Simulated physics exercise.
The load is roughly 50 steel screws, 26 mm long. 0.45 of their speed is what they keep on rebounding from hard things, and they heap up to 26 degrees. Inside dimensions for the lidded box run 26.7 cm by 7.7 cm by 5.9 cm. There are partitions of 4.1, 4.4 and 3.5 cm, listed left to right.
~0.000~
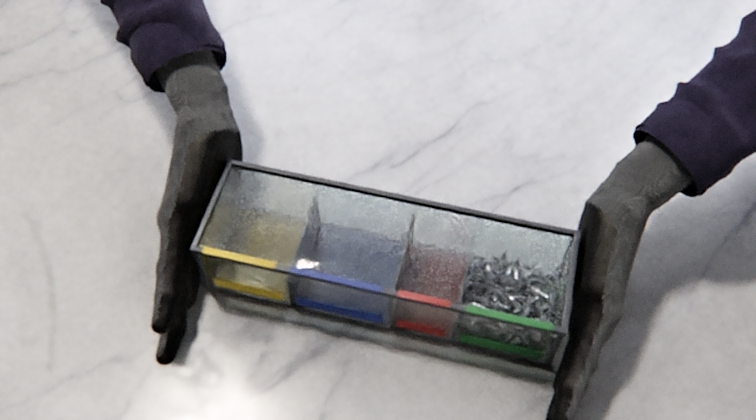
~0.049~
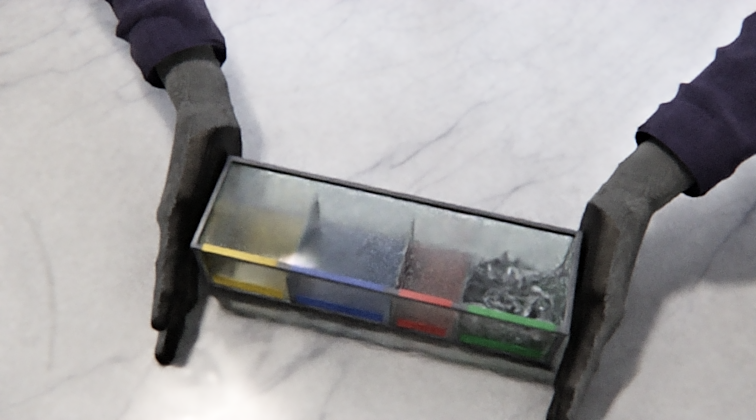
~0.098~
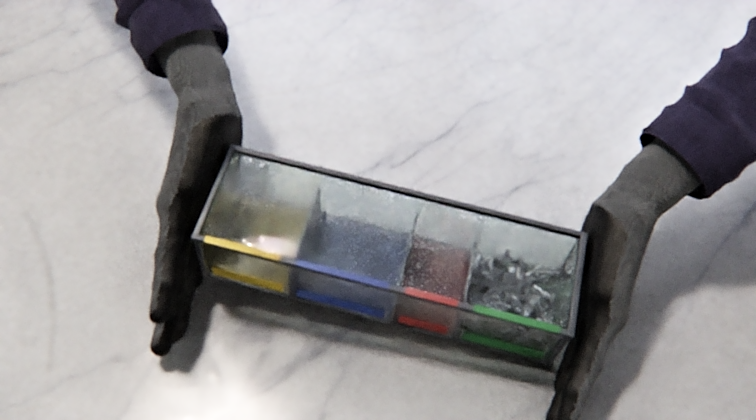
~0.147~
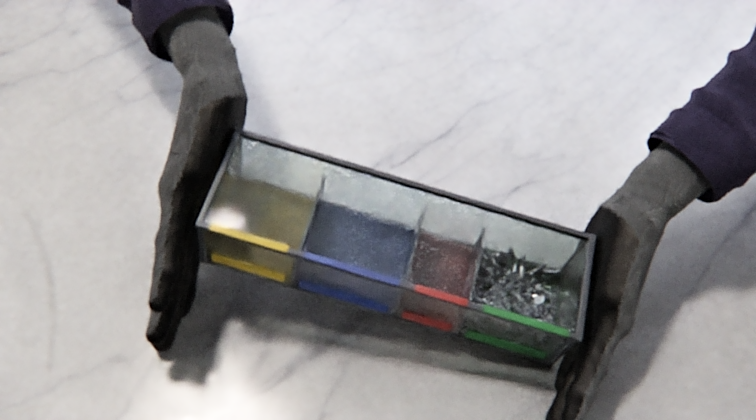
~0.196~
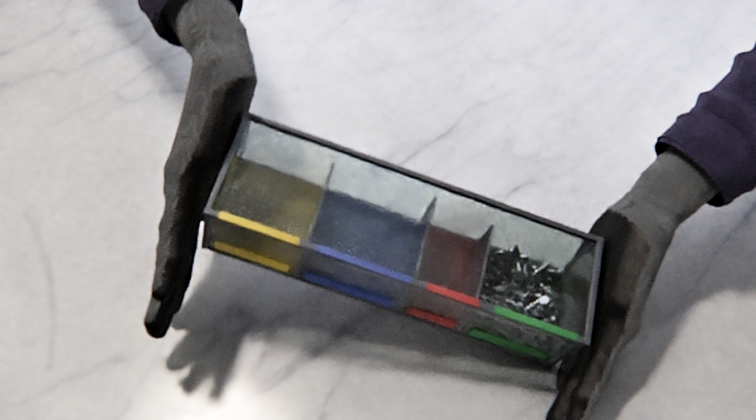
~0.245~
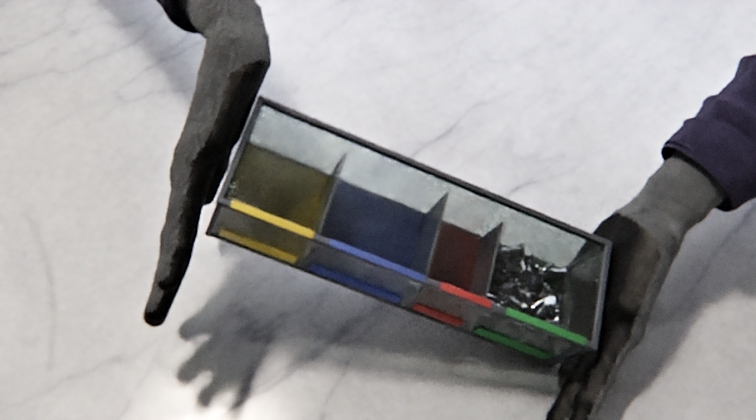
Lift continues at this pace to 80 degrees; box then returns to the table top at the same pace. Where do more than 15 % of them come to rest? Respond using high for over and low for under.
Red low, blue low, green high, yellow low.
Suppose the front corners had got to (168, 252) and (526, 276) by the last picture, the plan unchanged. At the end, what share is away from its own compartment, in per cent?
Roughly 35 per cent.
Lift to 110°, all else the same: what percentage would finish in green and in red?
The green compartment would get 100 per cent and the red one 0 per cent.
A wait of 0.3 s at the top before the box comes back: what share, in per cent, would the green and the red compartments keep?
Final amounts would be green 100% and red 0%.
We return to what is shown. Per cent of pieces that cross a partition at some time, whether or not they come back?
0 per cent or so.
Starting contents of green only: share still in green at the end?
Share retained: Some 100 per cent.
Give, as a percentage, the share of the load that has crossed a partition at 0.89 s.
0 %.
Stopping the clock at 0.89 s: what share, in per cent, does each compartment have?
Red 0 %, blue 0 %, green 100 %, yellow 0 %.
After 0.89 s, tilt 79 degrees; green 100 %.
After 1.32 s, tilt 33 degrees; green 100 %.
After 1.83 s, tilt 0 degrees; green 100 %.
By 2.2 s all is still; red 0 %, blue 0 %, green 100 %, yellow 0 %.
